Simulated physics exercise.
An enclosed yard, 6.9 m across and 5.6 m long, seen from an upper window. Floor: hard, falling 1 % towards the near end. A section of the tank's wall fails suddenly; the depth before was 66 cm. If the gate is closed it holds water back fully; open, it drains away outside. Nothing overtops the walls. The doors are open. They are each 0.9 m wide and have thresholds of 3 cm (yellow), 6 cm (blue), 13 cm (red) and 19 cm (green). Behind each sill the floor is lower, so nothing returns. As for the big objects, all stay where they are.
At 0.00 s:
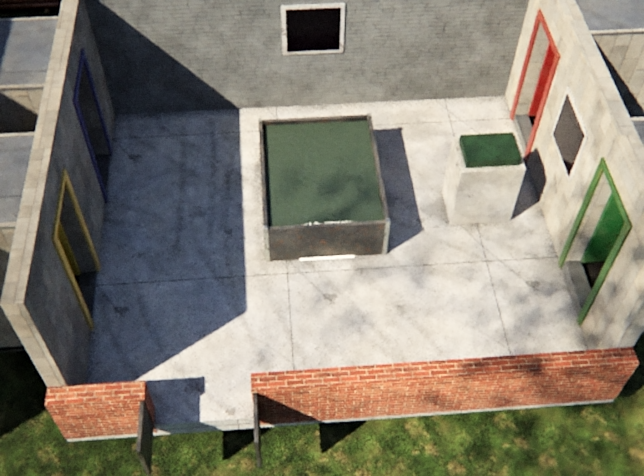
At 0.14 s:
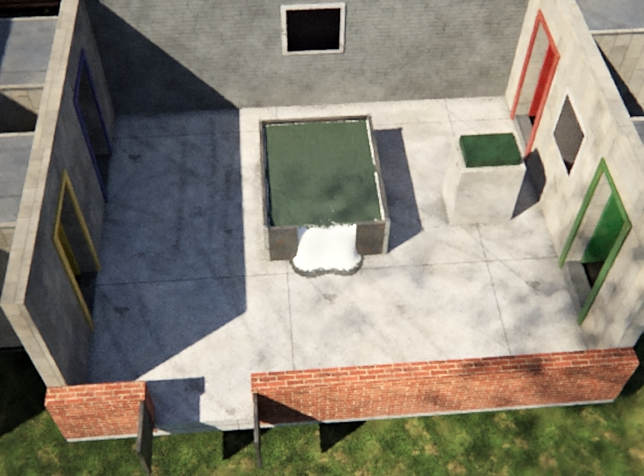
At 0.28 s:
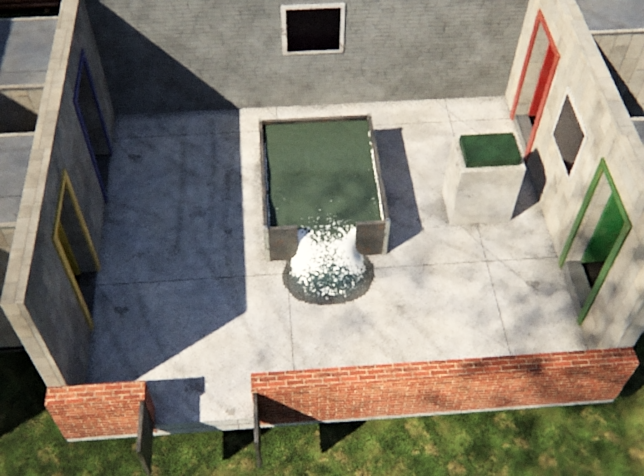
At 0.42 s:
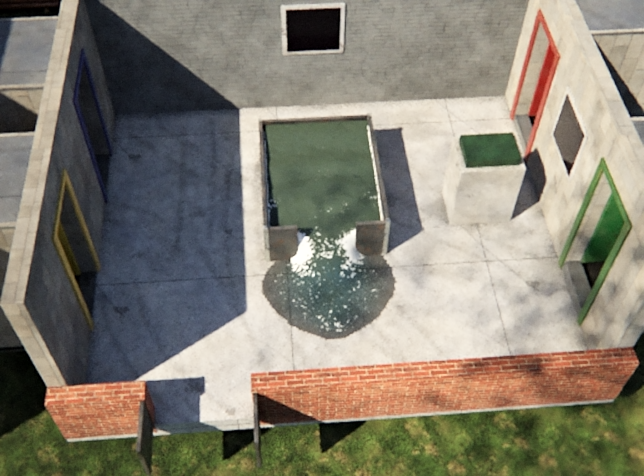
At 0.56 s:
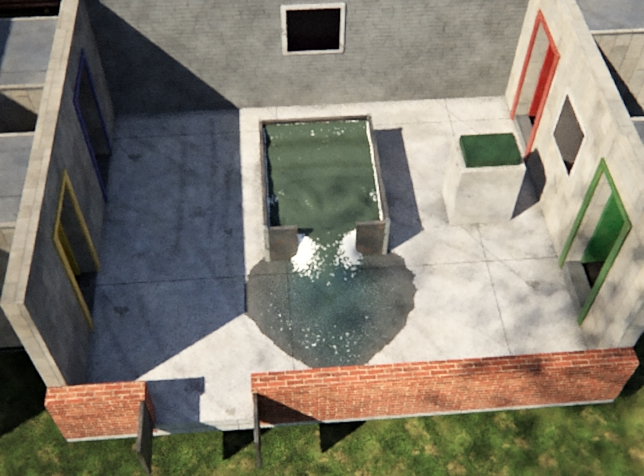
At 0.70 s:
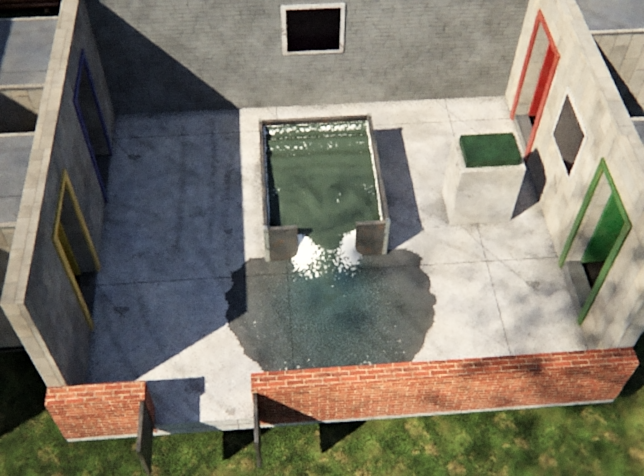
Water bursts through the near wall of a raised rectangular tank in a walled yard, foaming white at the gap, then fans out across the pale concrete floor in a widening dark pool that reaches the low brick wall.
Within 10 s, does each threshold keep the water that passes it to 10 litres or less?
At the end, my guess is the yellow door lets through more than the limit. My guess is the blue door lets through less than the limit. My guess is the red door lets through less than the limit. My guess is the green door lets through less than the limit.
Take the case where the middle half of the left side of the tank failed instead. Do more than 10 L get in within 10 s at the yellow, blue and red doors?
Then it goes yellow too high, blue too high, red fine.
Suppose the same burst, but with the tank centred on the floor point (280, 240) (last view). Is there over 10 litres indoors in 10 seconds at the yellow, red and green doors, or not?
Well, yellow ends up inside the mark, red ends up inside the mark and green ends up inside the mark.
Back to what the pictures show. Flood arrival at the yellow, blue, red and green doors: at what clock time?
So yellow at 3.0 s, blue at 4.5 s, red at 4.0 s, and green at 2.4 s.
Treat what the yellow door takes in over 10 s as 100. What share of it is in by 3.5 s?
Share by then: ~ 0 %.
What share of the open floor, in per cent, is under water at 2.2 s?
Wet share: About 25 %.
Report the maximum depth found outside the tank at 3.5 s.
Some 24 cm deep.
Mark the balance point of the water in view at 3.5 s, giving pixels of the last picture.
At roughly (346, 276).
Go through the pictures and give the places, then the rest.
The first picture shows still water, 66 cm deep, in the tank at (321, 172).
In the second picture, the front is at (358, 264), 0.5 m from the gap at (326, 246); 0.2 m2 of floor is under water; 66 cm left at the back of the tank.
In the third picture, the front is at (353, 295), 0.8 m from the gap at (326, 246); 0.8 m2 of floor is under water; 66 cm left at the back of the tank.
In the fourth picture, water pours out at (326, 246) and has run 1.4 m, to (345, 331); typically 7 cm deep outside, 66 cm at the tank's back.
In the fifth picture, the front is at a hidden place, 2.0 m from the gap at (326, 246); 3.2 m2 of floor is under water; 63 cm left at the back of the tank.
In the sixth picture, the front is at a hidden place, 2.4 m from the gap at (326, 245); 4.7 m2 of floor is under water; 56 cm left at the back of the tank.
After 1.4 s water covers 20 % of the floor and is deepest (38 cm) near (329, 263); yellow door not reached, blue door not reached, red door not reached, green door not reached.
After 2.2 s water covers 25 % of the floor and is deepest (30 cm) near (330, 395); yellow door not reached, blue door not reached, red door not reached, green door not reached.
After 3.5 s water covers 40 % of the floor and is deepest (24 cm) near (581, 377); yellow door 4 cm at the sill, 0 L in, blue door not reached, red door not reached, green door 15 cm at the sill, 0 L in.
After 6.0 s water covers 70 % of the floor and is deepest (17 cm) near (581, 377); yellow door 6 cm at the sill, 10 L in, blue door 2 cm at the sill, 0 L in, red door 5 cm at the sill, 0 L in, green door 12 cm at the sill, 0 L in.
After 10.0 s water covers 100 % of the floor and is deepest (12 cm) near (330, 395); yellow door 5 cm at the sill, 23 L in, blue door 2 cm at the sill, 0 L in, red door 4 cm at the sill, 0 L in, green door 9 cm at the sill, 0 L in.
